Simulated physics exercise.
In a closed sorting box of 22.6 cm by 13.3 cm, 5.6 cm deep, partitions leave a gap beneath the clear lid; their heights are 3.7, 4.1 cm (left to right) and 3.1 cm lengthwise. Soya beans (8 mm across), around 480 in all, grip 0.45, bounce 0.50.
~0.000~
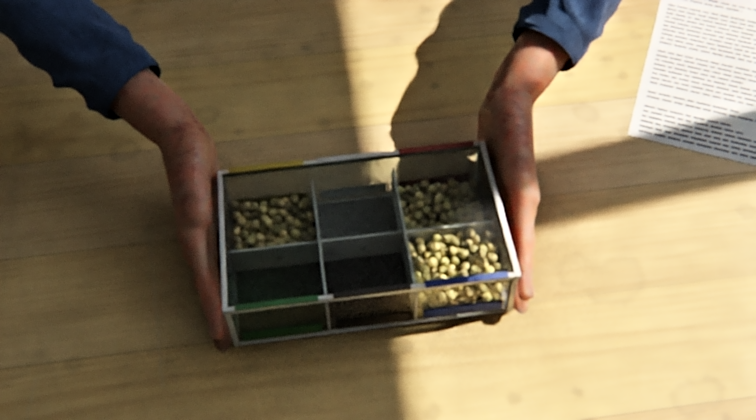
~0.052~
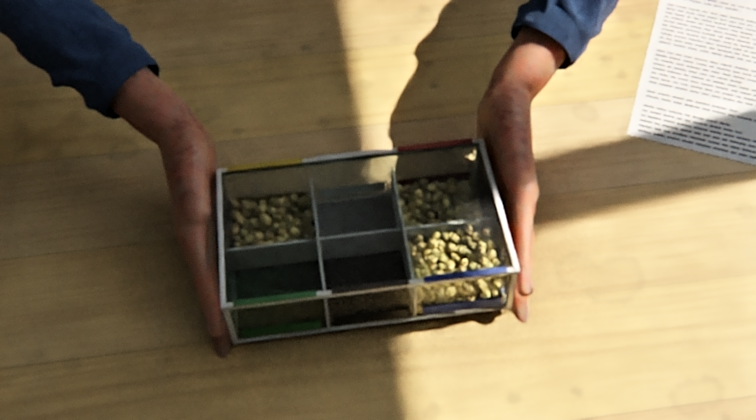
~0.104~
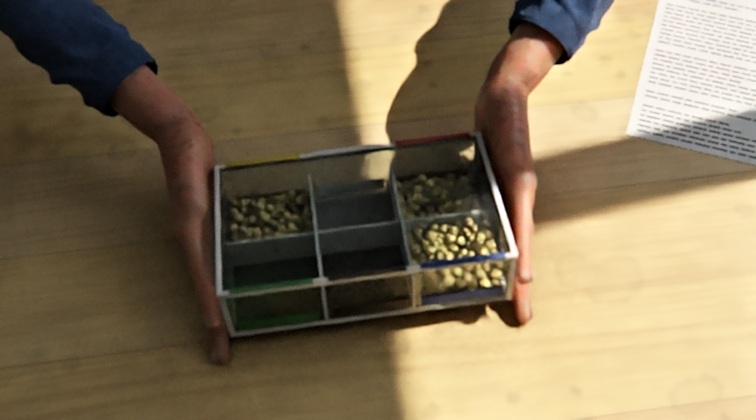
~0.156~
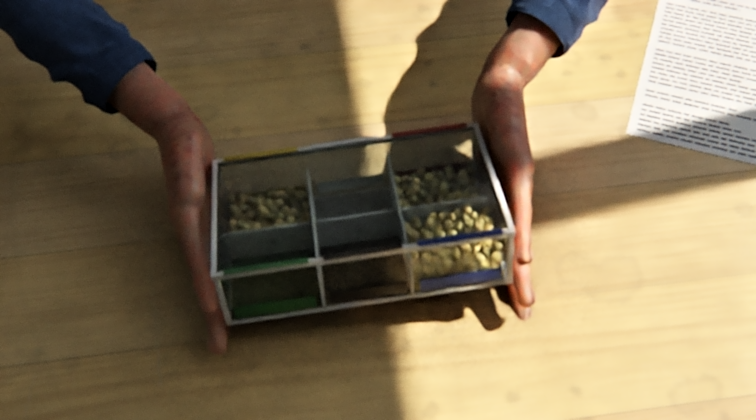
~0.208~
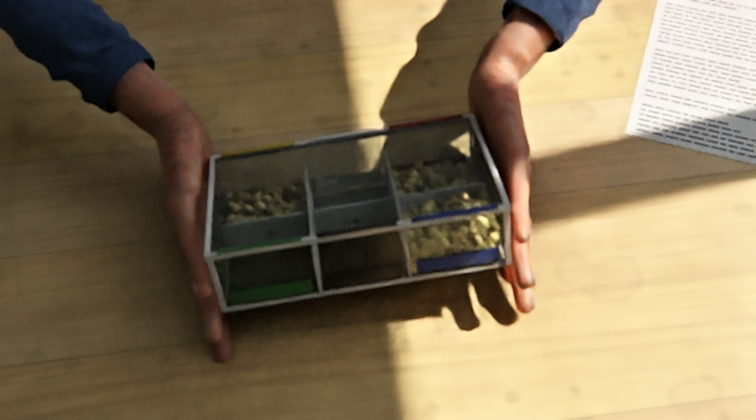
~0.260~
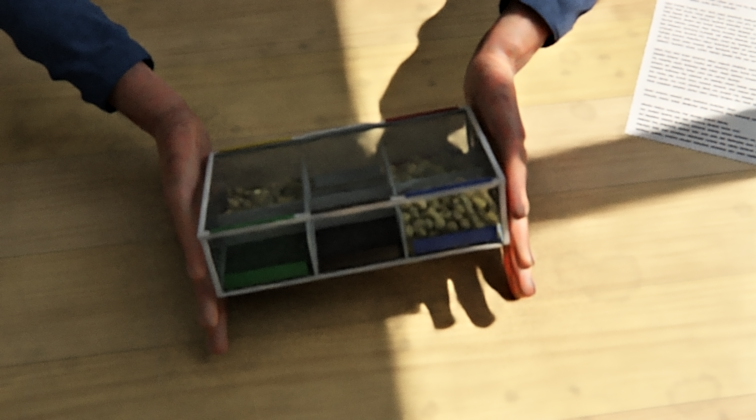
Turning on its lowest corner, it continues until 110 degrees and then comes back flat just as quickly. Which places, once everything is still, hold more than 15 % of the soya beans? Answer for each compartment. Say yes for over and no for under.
Red: Yes; blue: No; green: No; yellow: Yes; white: No; black: No.
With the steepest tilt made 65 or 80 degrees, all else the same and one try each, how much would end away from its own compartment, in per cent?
First try: Around 15 %; second try: Around 25 %.
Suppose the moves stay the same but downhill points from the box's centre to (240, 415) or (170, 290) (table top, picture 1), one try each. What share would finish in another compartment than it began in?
Some 45 and 20 per cent.
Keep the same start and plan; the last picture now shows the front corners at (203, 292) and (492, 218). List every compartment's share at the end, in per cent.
Red 30; blue 15; green 5; yellow 40; white 5; black 0.
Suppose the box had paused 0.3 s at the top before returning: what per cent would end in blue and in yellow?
Result - blue: 0 %, yellow: 25 %.
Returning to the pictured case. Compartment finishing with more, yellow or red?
The red compartment.
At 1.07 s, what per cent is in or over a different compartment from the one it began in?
At that instant it's around 30 per cent.
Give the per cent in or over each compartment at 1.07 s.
Red 55, blue 10, green 0, yellow 25, white 5, black 0.
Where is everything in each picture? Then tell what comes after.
The first frame shows box tilt 0 degrees, front corners at (228, 309) and (514, 273); red 30 %, blue 45 %, yellow 25 %.
The second frame shows box tilt 1 degrees, front corners at (226, 305) and (513, 268).
The third frame shows box tilt 5 degrees, front corners at (222, 293) and (512, 254), lowest corner left back.
The fourth frame shows box tilt 12 degrees, front corners at (217, 275) and (509, 231), lowest corner left back.
The fifth frame shows box tilt 18 degrees, front corners at (210, 255) and (505, 207), lowest corner left back.
The sixth frame shows box tilt 24 degrees, front corners at (204, 235) and (499, 181), lowest corner left back; red 30 %, blue 45 %, yellow 25 %. Its pace works out near 120 degrees a second.
Then, at 1.07 s, tilt 109 degrees; red 55 %, blue 10 %, yellow 25 %, white 5 %.
Then, at 1.62 s, tilt 47 degrees; red 65 %, yellow 30 %, white 5 %.
After 2.22 s, tilt 0 degrees; red 65 %, yellow 25 %, white 5 %.
By 3.1 s all is still; red 65 %, blue 5 %, green 0 %, yellow 25 %, white 10 %, black 0 %.
